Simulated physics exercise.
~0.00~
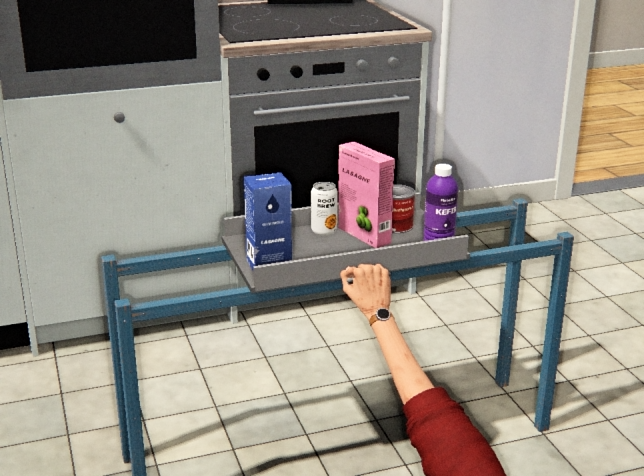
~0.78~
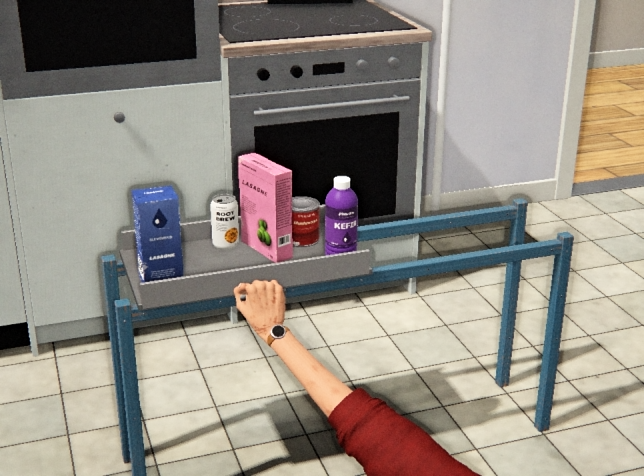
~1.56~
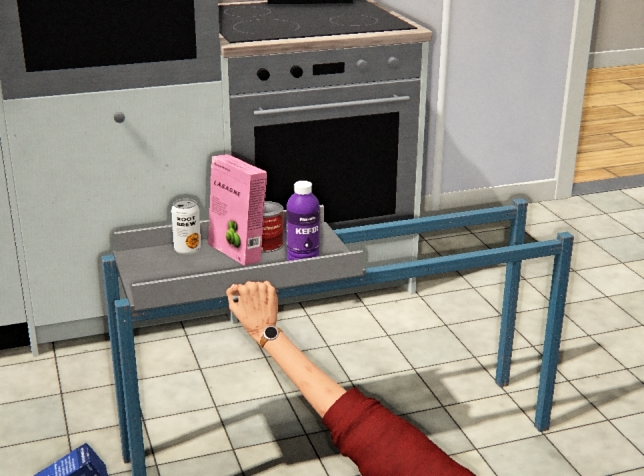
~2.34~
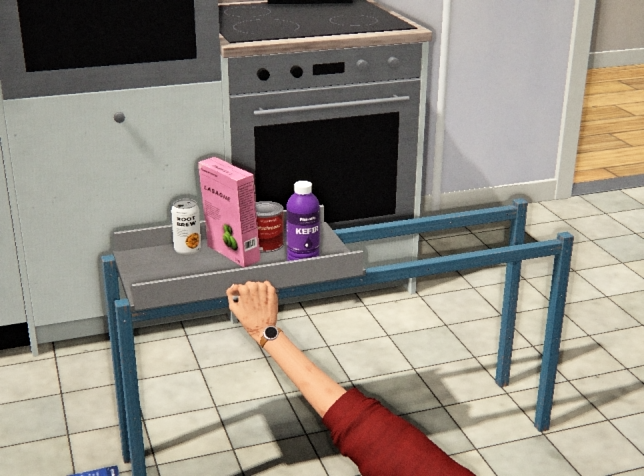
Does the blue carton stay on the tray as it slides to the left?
No, the blue carton comes off the tray and ends up down on the floor, while the other four things stay on it.
